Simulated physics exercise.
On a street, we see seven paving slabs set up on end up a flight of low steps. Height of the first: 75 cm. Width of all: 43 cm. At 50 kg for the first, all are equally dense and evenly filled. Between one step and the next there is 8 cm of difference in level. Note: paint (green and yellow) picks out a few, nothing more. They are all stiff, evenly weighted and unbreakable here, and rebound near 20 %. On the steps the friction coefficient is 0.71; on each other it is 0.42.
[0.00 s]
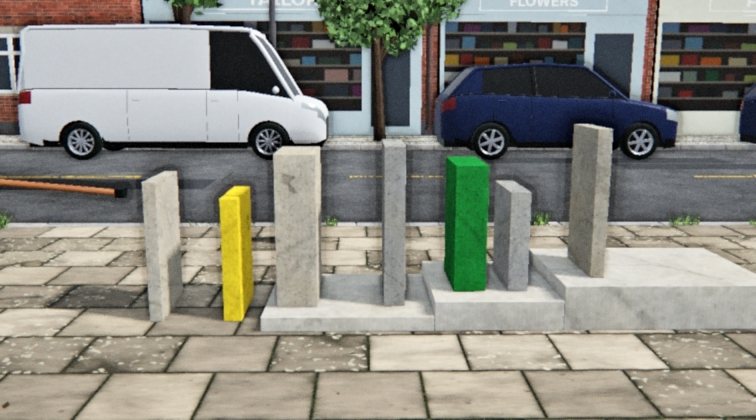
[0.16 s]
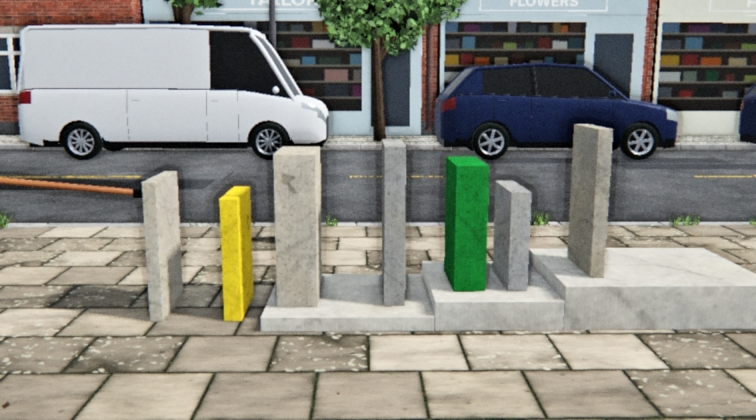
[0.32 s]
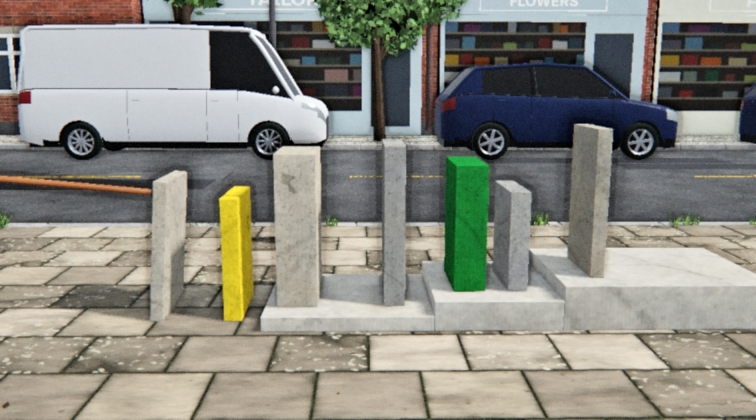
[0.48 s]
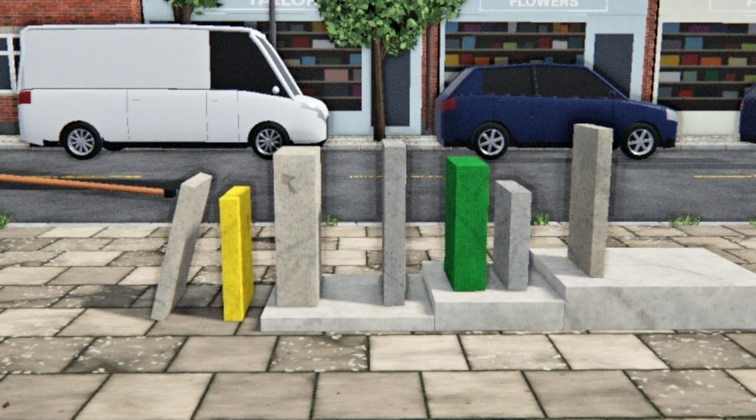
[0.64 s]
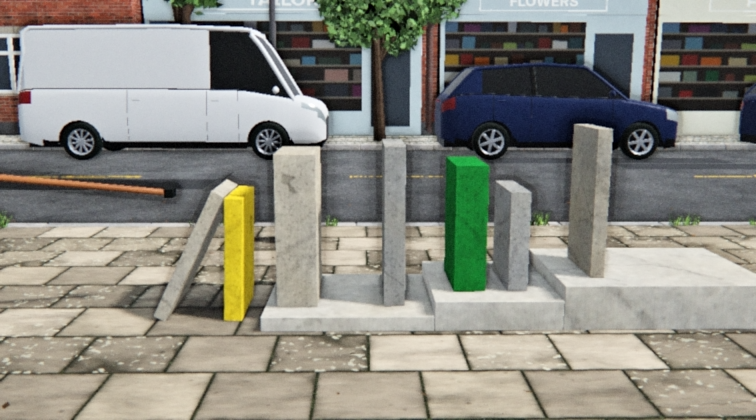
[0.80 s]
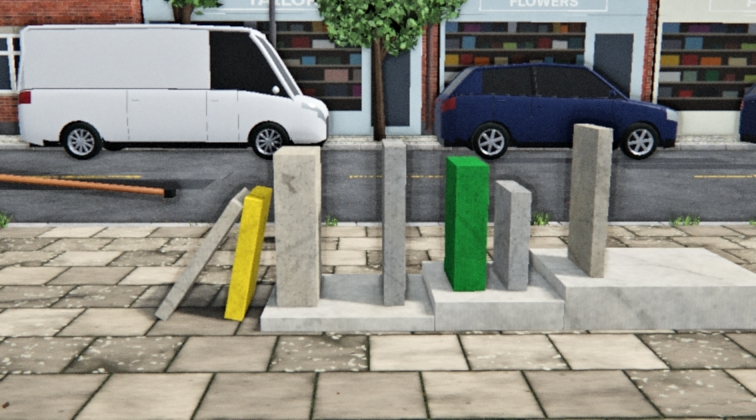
The clip opens on upright slabs standing in a row on paving, one yellow and one green, with a van and car behind. A pole moves in from the left and pushes the first grey slab, which tilts right against the yellow slab, and the yellow one then leans right too.
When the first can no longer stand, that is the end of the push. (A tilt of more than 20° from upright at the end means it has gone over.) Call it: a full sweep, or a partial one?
A partial one.
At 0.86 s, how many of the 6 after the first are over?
By then the count is 0.
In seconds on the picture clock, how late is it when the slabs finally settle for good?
That comes at about 1.0 s.
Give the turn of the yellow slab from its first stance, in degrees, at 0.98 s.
Tilt from start: Approx. 20 degrees.
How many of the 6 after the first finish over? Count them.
That makes 0 in total.
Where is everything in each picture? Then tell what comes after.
In the first frame (pixels give the middle of a visible side), pole end (118, 194) 16 cm from the first slab; green slab (471, 230); yellow slab (231, 261); none of the others has stirred.
Pole end (136, 194) 56 mm from the first slab; green slab (471, 230), in the second frame.
Pole end pushing; green slab (471, 230); none of the others has stirred, in the third frame.
Pole end (167, 194) stopped; green slab (471, 230); none of the others has stirred, in the fourth frame.
Pole end (167, 194) stopped; yellow slab (233, 261); none of the others has stirred, in the fifth frame.
Pole end (167, 194) stopped; yellow slab (243, 261) 11° from how it stood; green slab (471, 230); one has shifted, in the sixth frame.
After 0.86 s, none of the 6 other slabs over, 1 disturbed; yellow slab 16° from how it stood.
After 0.98 s, none of the 6 other slabs over, 1 disturbed; yellow slab 18° from how it stood.
In the end (1.3 s), none of the 6 other slabs over, 2 disturbed; yellow slab 19° from how it stood; green slab unmoved. Six left standing. From the last view, middles, yellow slab near (259, 252), green slab near (465, 222).
